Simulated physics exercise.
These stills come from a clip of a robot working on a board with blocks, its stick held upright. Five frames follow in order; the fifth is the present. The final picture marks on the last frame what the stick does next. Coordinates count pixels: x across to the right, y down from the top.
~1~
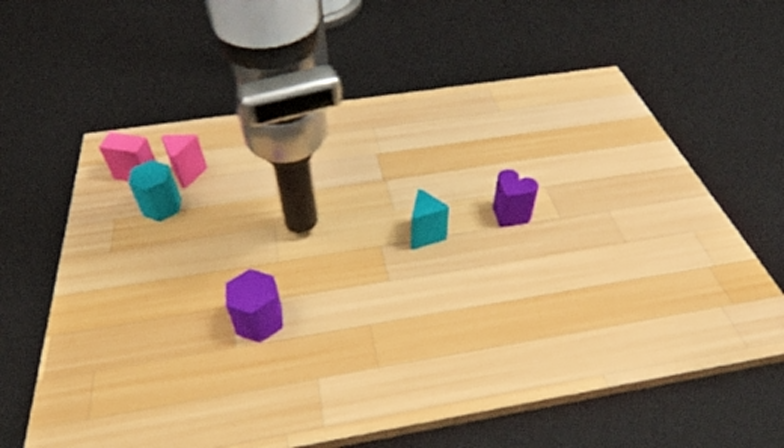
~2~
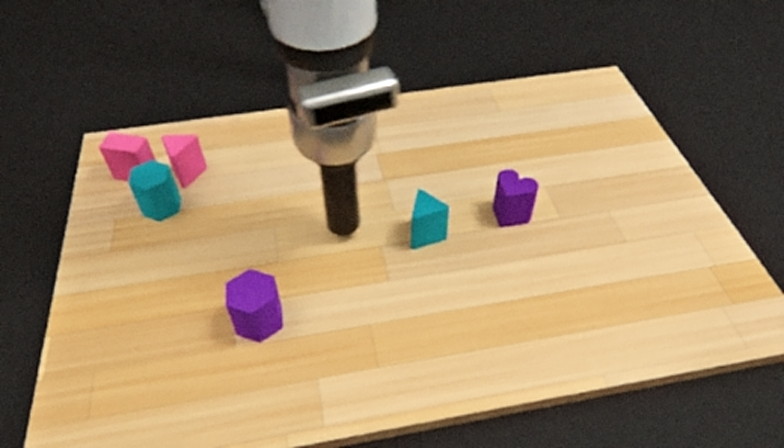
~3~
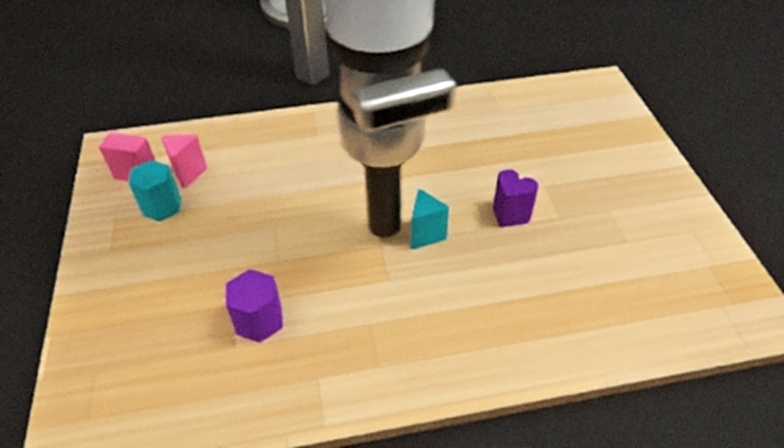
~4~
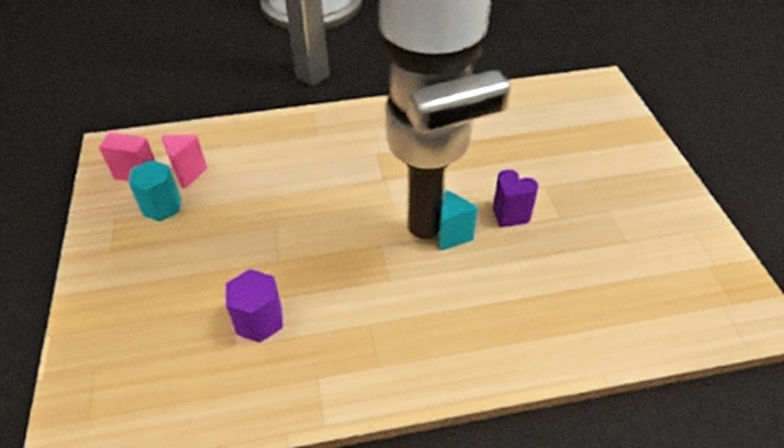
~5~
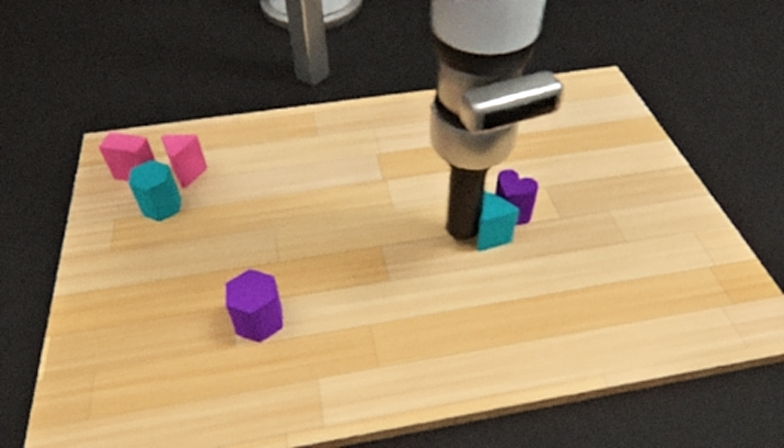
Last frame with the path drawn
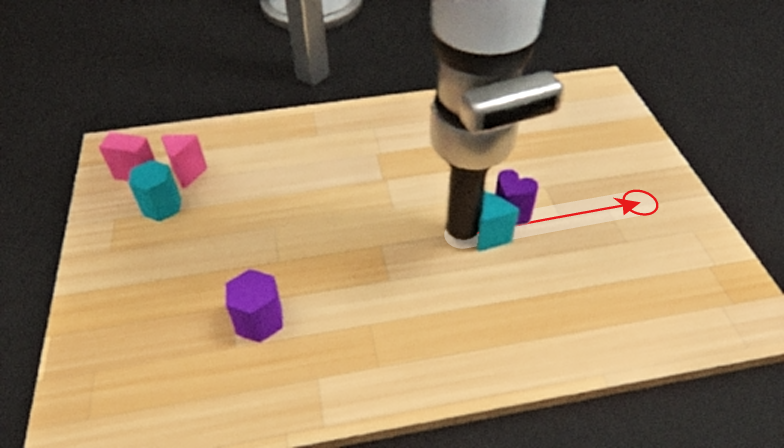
We see a robot arm with a dark stick move right across a wooden board of pink, turquoise and purple blocks, reach the turquoise three-sided block, and push it right until it is beside the purple heart.
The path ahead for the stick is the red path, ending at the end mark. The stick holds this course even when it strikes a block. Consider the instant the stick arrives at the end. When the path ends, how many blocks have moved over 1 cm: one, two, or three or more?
That push would leave two blocks displaced by more than about 1 cm.
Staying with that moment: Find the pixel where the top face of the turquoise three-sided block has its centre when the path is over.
(555, 212)
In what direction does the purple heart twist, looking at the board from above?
Looking from above, the answer is counterclockwise.
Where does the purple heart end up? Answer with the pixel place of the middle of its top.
The middle of the upper face of the purple heart will lie at about (552, 162) in the picture.
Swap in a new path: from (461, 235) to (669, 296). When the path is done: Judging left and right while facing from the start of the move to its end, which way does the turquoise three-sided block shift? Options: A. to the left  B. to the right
A: To the left.
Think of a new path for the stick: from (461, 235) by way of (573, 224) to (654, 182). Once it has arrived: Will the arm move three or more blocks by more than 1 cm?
Short answer: No.
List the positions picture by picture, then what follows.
In the first picture, lower end of the stick at (301, 221), tops of blocks, turquoise three-sided block at (427, 204), purple heart at (516, 182).
In the second picture, stick at (344, 223), blocks as before.
In the third picture, stick at (384, 225), blocks as before.
In the fourth picture, stick at (424, 226), turquoise three-sided block at (456, 205).
In the fifth picture, stick at (462, 227), turquoise three-sided block at (496, 206), purple heart at (516, 182).
The drawn path runs straight from (461, 235) to (640, 202).
The first path, step by step. One third of the way, stick at (525, 216); turquoise three-sided block at (551, 210), turned 50° clockwise; purple heart at (543, 171), turned 55° anticlockwise.
Two thirds of the way, stick at (586, 205); turquoise three-sided block at (555, 212), turned 60° clockwise; purple heart at (552, 162), turned 85° anticlockwise.
At the end, stick at (644, 194); turquoise three-sided block at (555, 212), turned 60° clockwise; purple heart at (552, 162), turned 85° anticlockwise.
